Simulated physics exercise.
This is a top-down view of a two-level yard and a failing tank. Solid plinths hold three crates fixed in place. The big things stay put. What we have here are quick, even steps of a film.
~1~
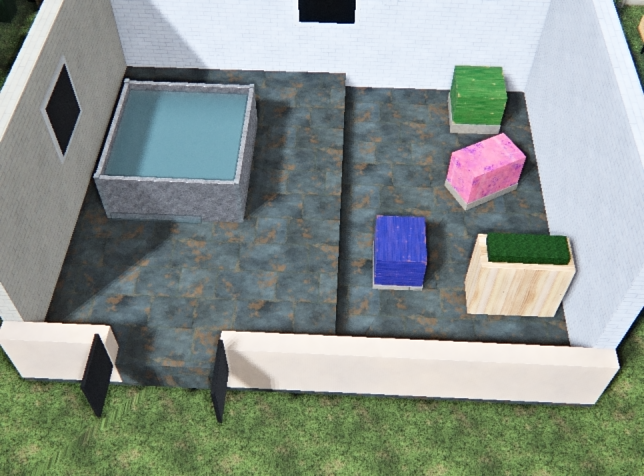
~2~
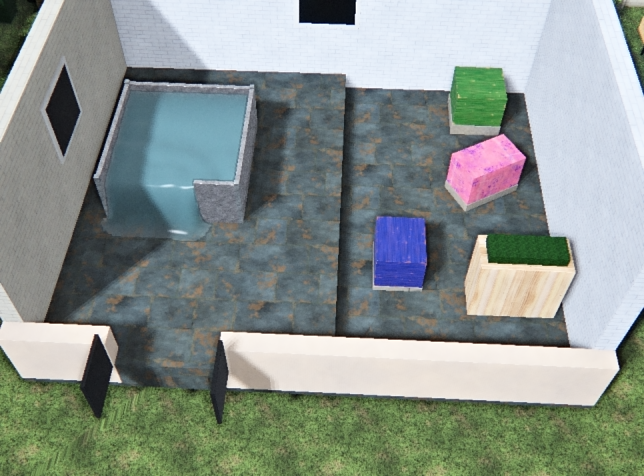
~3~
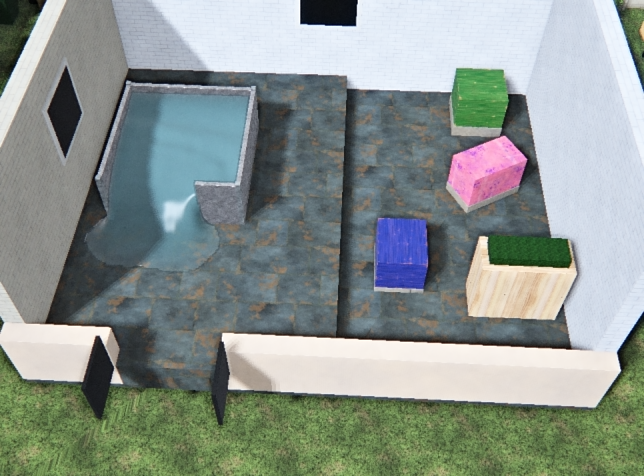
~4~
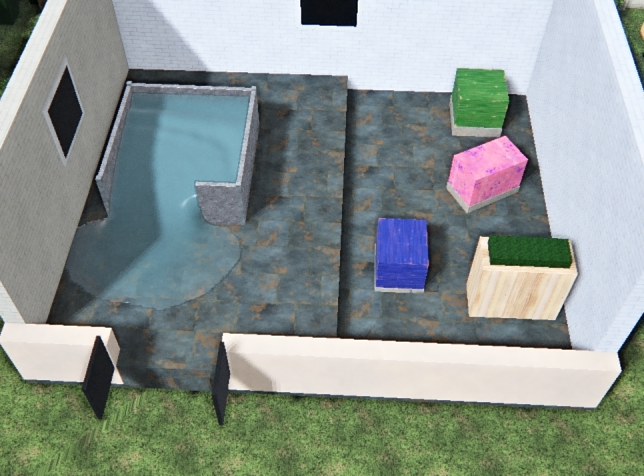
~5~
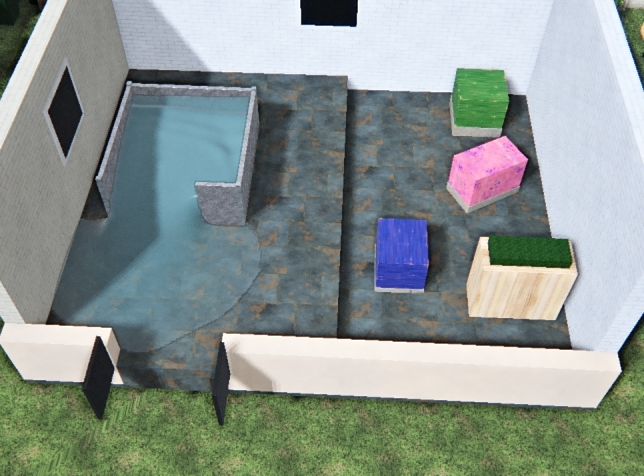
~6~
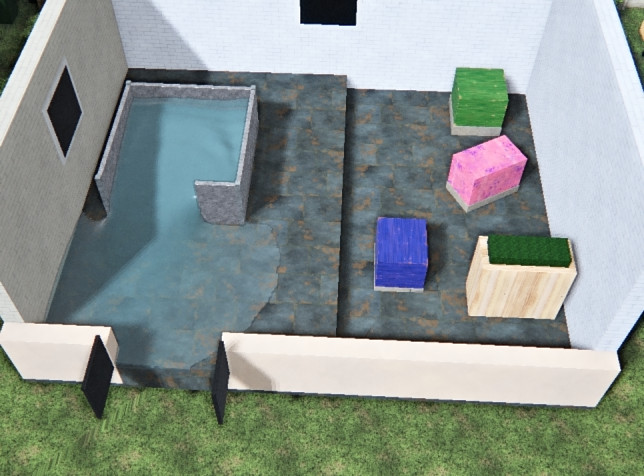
To begin with, still water fills a grey-walled tank at the left of a walled yard, with green, pink, blue and wooden blocks at the right. Part of the tank's front wall opens, and water pours out, spreading across the dark floor toward the front opening as the blocks stay still.
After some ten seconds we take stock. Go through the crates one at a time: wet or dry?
One by one: The pink crate is spared; the green crate is spared; the blue crate is hit by the water.
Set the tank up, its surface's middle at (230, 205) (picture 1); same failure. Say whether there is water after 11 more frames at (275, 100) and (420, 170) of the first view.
The first spot is not reached, while the second is not reached.
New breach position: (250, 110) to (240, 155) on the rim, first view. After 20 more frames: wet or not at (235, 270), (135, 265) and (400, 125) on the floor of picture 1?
Obs. 1: Moisture-free; obs. 2: Moisture-free; obs. 3: Sodden.
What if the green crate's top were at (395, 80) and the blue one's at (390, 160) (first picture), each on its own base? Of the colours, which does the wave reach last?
The crate marked green.
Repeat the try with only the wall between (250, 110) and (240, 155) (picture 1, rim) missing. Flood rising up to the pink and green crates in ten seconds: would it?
In short: Pink crate gets drenched; green crate gets drenched.
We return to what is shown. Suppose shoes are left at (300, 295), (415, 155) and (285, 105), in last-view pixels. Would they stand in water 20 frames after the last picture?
Going through them in order, I'd call them drenched, clear and clear.
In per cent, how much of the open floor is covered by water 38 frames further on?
That works out to some 60 in a hundred.
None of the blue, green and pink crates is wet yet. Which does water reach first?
The blue crate, I say.
A moment on, water covers 20 % of the floor; the pink crate not reached, the green crate not reached, the blue crate not reached.
Next, water covers 25 % of the floor; the pink crate not reached, the green crate not reached, the blue crate not reached.
Then, water covers 40 % of the floor; the pink crate not reached, the green crate not reached, the blue crate water round its plinth.
Later, water covers 60 % of the floor; the pink crate water round its plinth, the green crate not reached, the blue crate water round its plinth.
In the end, water covers 90 % of the floor; the pink crate stayed above the water, the green crate stayed above the water, the blue crate was topped.
